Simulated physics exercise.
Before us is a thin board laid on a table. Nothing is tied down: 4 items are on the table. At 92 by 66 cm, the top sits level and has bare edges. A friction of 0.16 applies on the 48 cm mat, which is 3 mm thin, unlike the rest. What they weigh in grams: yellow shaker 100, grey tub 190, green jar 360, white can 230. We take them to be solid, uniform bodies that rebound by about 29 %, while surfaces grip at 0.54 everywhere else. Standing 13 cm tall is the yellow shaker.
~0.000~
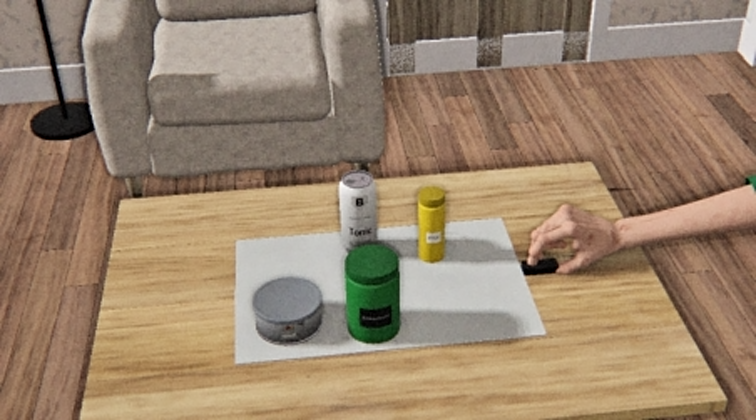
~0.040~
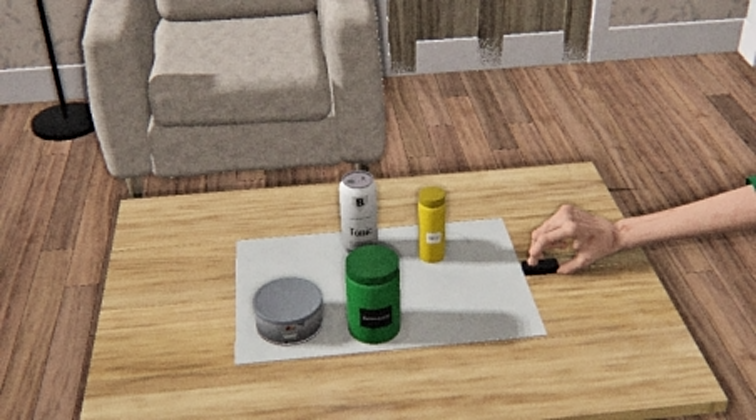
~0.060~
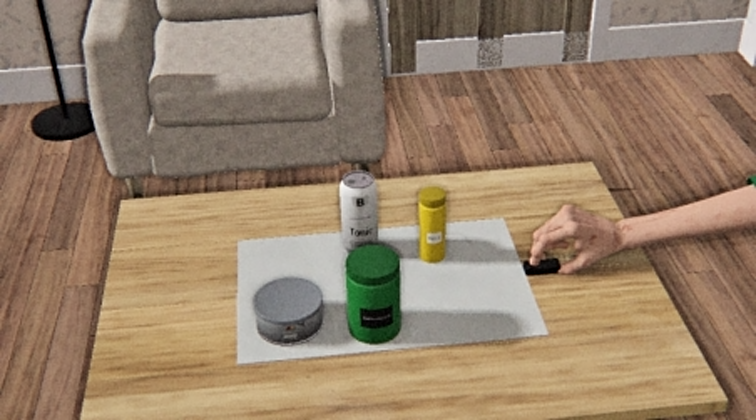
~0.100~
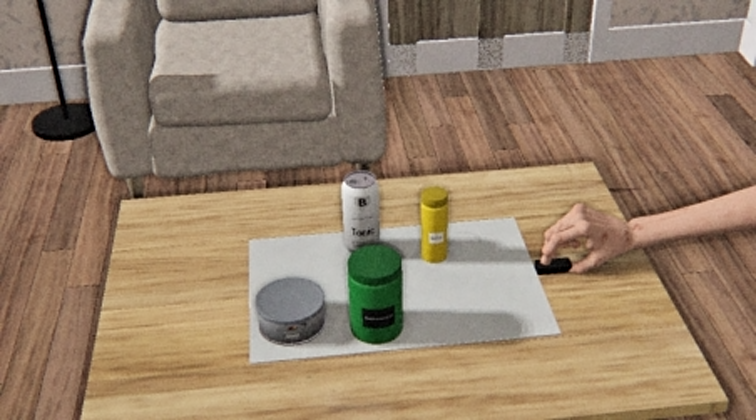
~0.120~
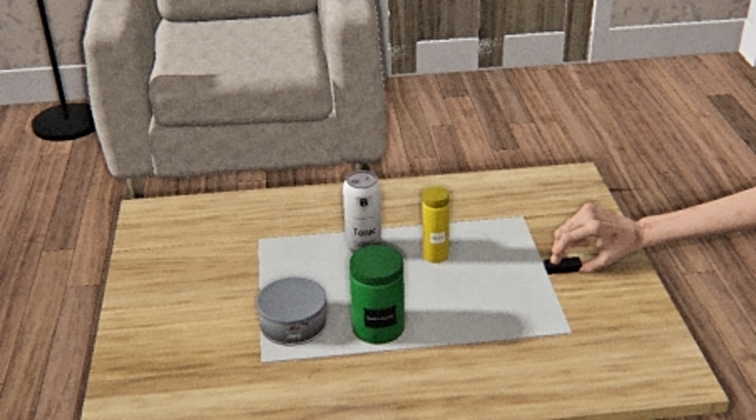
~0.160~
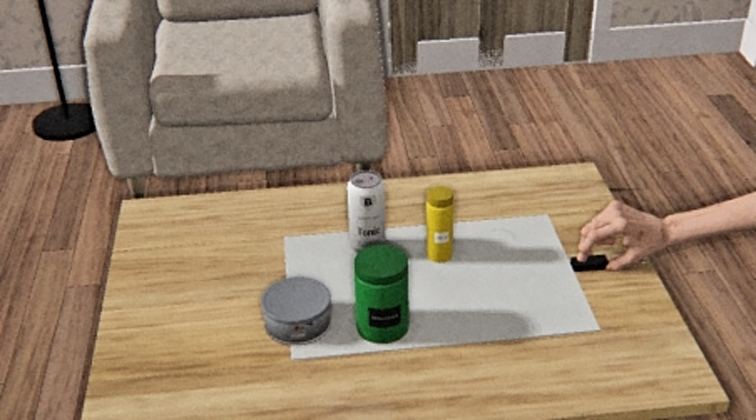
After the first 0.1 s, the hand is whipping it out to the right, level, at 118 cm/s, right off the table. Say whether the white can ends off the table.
Looks like it won't come down.
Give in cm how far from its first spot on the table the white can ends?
Some 10 cm.
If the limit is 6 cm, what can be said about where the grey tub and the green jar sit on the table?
Grey tub: Remains in place. Green jar: Is displaced.
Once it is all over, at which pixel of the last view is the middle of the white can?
Roughly (416, 212).
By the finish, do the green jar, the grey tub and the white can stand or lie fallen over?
Here's how it ends: The green jar never goes down, the grey tub never goes down, and the white can never goes down.
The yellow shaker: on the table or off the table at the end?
When everything stops, the yellow shaker is out of bounds.
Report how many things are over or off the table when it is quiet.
The number here is 1.
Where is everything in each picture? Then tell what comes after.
In the first picture, mat pulled 0 cm; white can (359, 215); yellow shaker (432, 225).
In the second picture, mat pulled 0 cm; green jar (373, 295); yellow shaker (432, 225).
In the third picture, mat pulled 0 cm; grey tub (289, 311); green jar (374, 295).
In the fourth picture, mat pulled 2 cm; yellow shaker (434, 225); grey tub (291, 311).
In the fifth picture, mat pulled 4 cm; green jar (377, 295); yellow shaker (436, 225).
In the sixth picture, mat pulled 8 cm; white can (367, 214); grey tub (297, 310).
Around 0.36 s, mat pulled 32 cm; white can at 3° to upright near (407, 211); green jar shifted 8 cm; yellow shaker shifted 8 cm.
Around 0.76 s, mat pulled 79 cm; white can at 13° to upright near (427, 209); yellow shaker at 50° to upright; green jar shifted 10 cm.
Around 1.26 s, mat pulled 91 cm; yellow shaker now off the table; white can shifted 9 cm near (414, 212); green jar shifted 10 cm.
Finally (1.8 s), off the table, yellow shaker; not toppled but over 6 cm from the start, green jar and white can; grey tub still in place (within 6 cm). Final places as that camera would see them, white can near (417, 212).
